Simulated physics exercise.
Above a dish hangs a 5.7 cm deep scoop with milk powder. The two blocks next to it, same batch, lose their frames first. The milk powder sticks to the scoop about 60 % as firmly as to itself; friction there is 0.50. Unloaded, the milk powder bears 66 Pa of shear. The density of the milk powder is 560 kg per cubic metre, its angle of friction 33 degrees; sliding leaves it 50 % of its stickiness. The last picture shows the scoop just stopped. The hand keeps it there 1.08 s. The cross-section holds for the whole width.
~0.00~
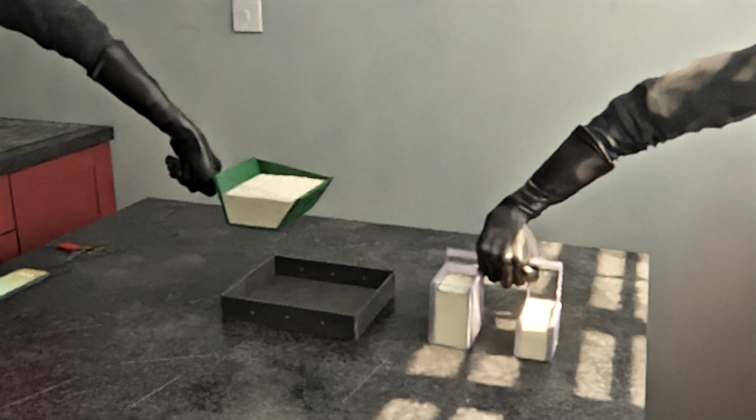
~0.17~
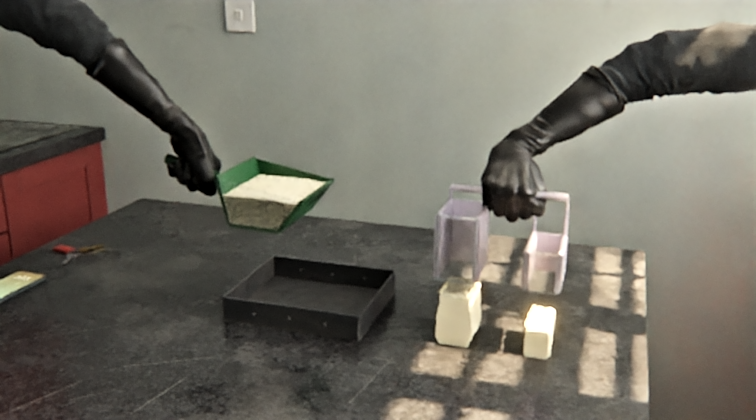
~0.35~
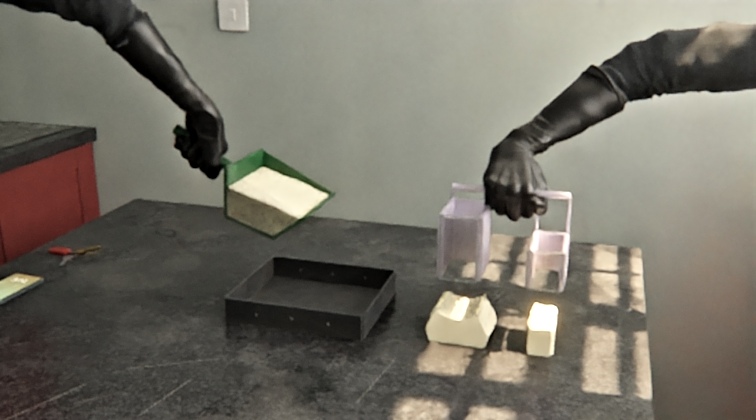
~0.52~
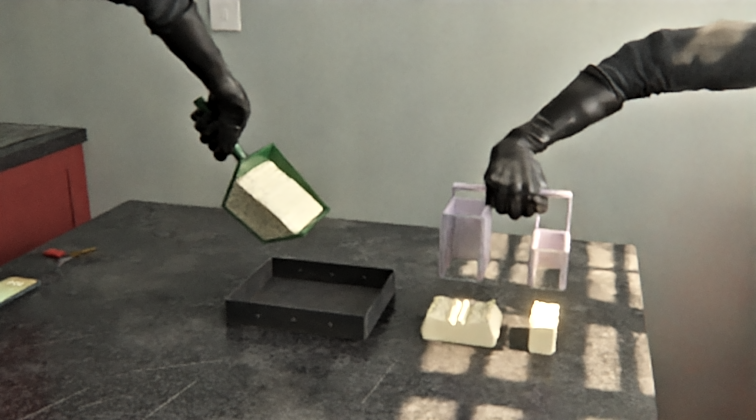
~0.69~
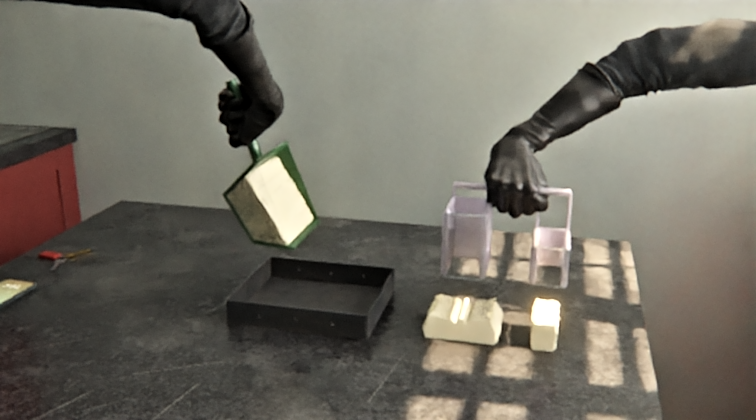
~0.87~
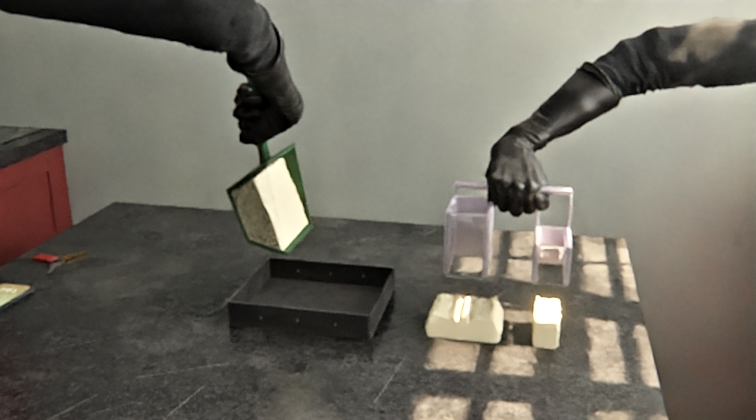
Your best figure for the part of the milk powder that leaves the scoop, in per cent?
Close to 48 per cent.
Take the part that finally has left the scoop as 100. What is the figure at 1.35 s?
Some 30 per cent.
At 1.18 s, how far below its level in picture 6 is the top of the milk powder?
About 3.0 cm.
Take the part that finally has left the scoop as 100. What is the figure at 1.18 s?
About 0 %.
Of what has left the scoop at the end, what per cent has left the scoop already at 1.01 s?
Some 0 per cent.
After 1.01 s, the scoop is at 70 degrees and 0 % has left it.
After 1.18 s, the scoop is at 70 degrees and 0 % has left it.
After 1.35 s, the scoop is at 70 degrees and 13 % has left it.
After 1.52 s, the scoop is at 70 degrees and 44 % has left it.
After 1.84 s, at the end, the scoop is at 70 degrees and 48 % has left it.
